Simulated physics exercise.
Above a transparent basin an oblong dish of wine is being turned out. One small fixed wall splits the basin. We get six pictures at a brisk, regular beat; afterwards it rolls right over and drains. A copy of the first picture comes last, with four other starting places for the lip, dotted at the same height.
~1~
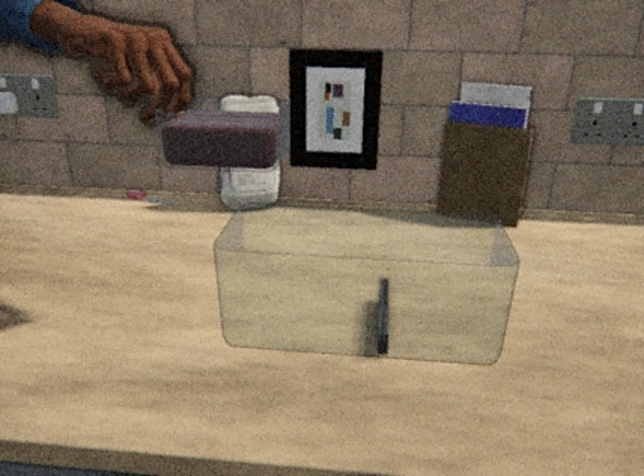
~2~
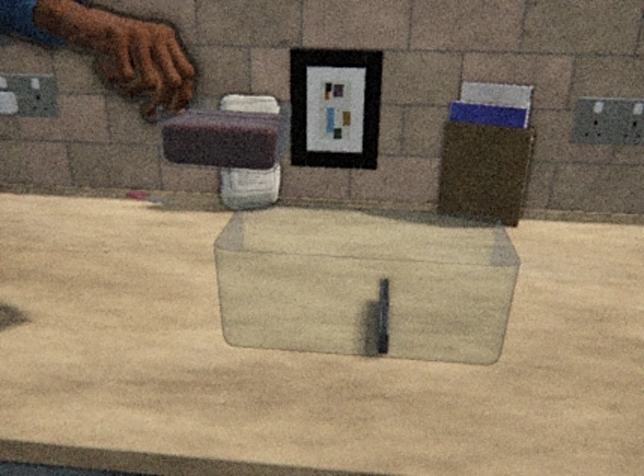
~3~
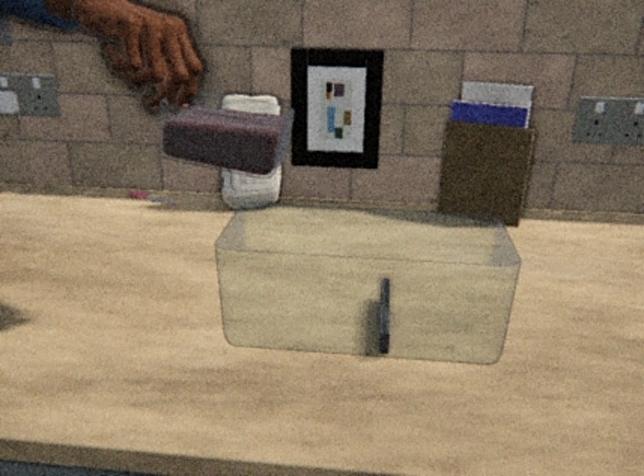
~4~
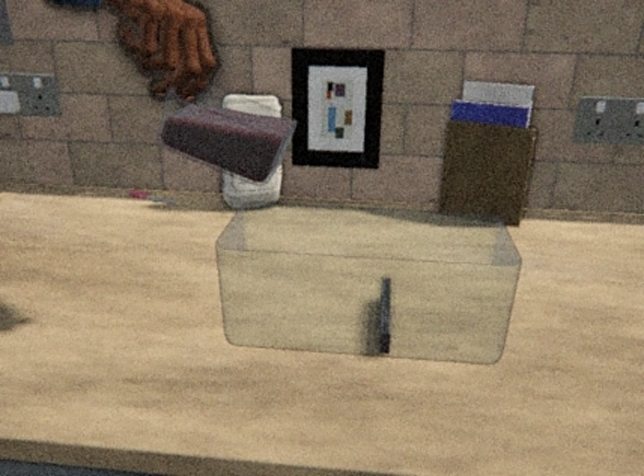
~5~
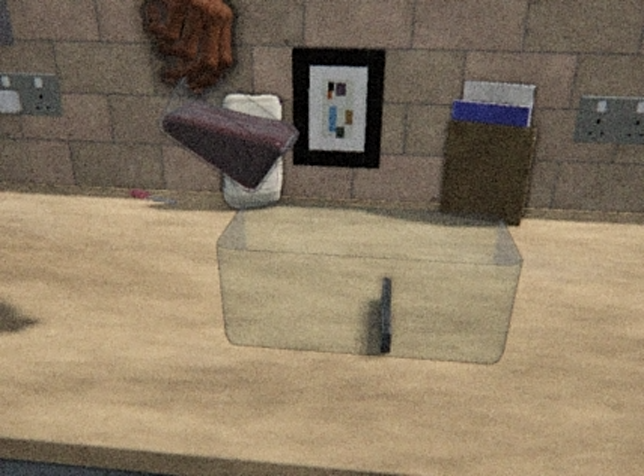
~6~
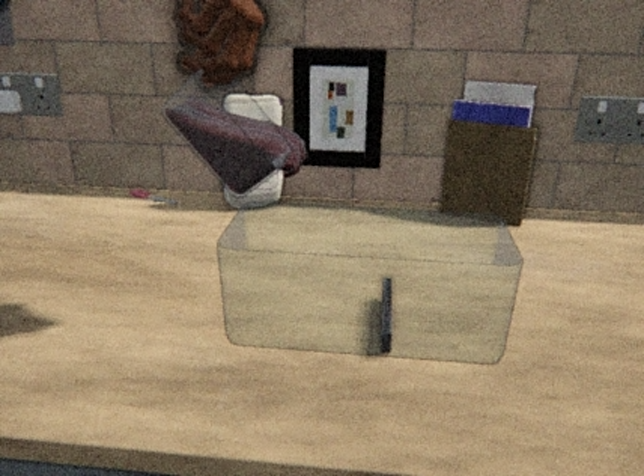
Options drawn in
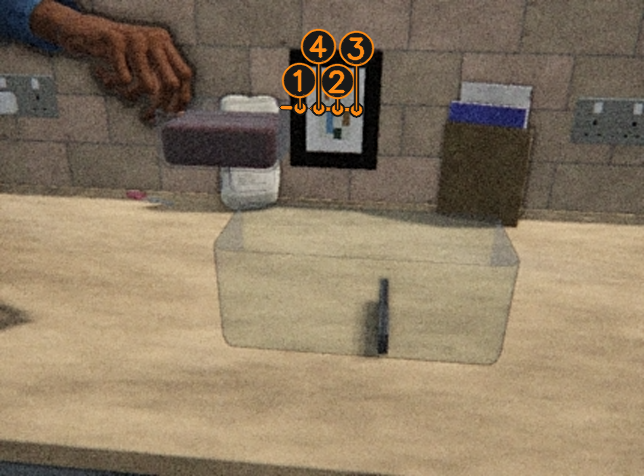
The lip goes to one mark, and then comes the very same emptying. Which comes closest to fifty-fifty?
Use dot 3.
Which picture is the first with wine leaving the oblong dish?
In picture 5.
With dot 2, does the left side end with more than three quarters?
No, it does not.
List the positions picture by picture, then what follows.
Upright, lip at (281, 107); basin from (223, 341) to (499, 360); top of the wall at (384, 304); nothing has left yet.
Tipped about 2°, lip at (283, 109); nothing has left yet.
Tipped about 9°, lip at (286, 116); nothing has left yet.
Tipped about 21°, lip at (289, 128); nothing has left yet.
Tipped about 34°, lip at (290, 142); wine is over the lip, down to (290, 142).
Tipped about 50°, lip at (286, 158); wine is over the lip, down to (291, 170).
On the marked copy, 1 at (300, 108); 2 at (337, 109); 3 at (356, 110); 4 at (318, 108).
With 1, about 71 % ends left of the wall and 23 % right of it; 6 % is lost outside.
With 2, about 67 % ends left of the wall and 31 % right of it.
With 3, about 49 % ends left of the wall and 49 % right of it.
With 4, about 71 % ends left of the wall and 26 % right of it; 3 % is lost outside.
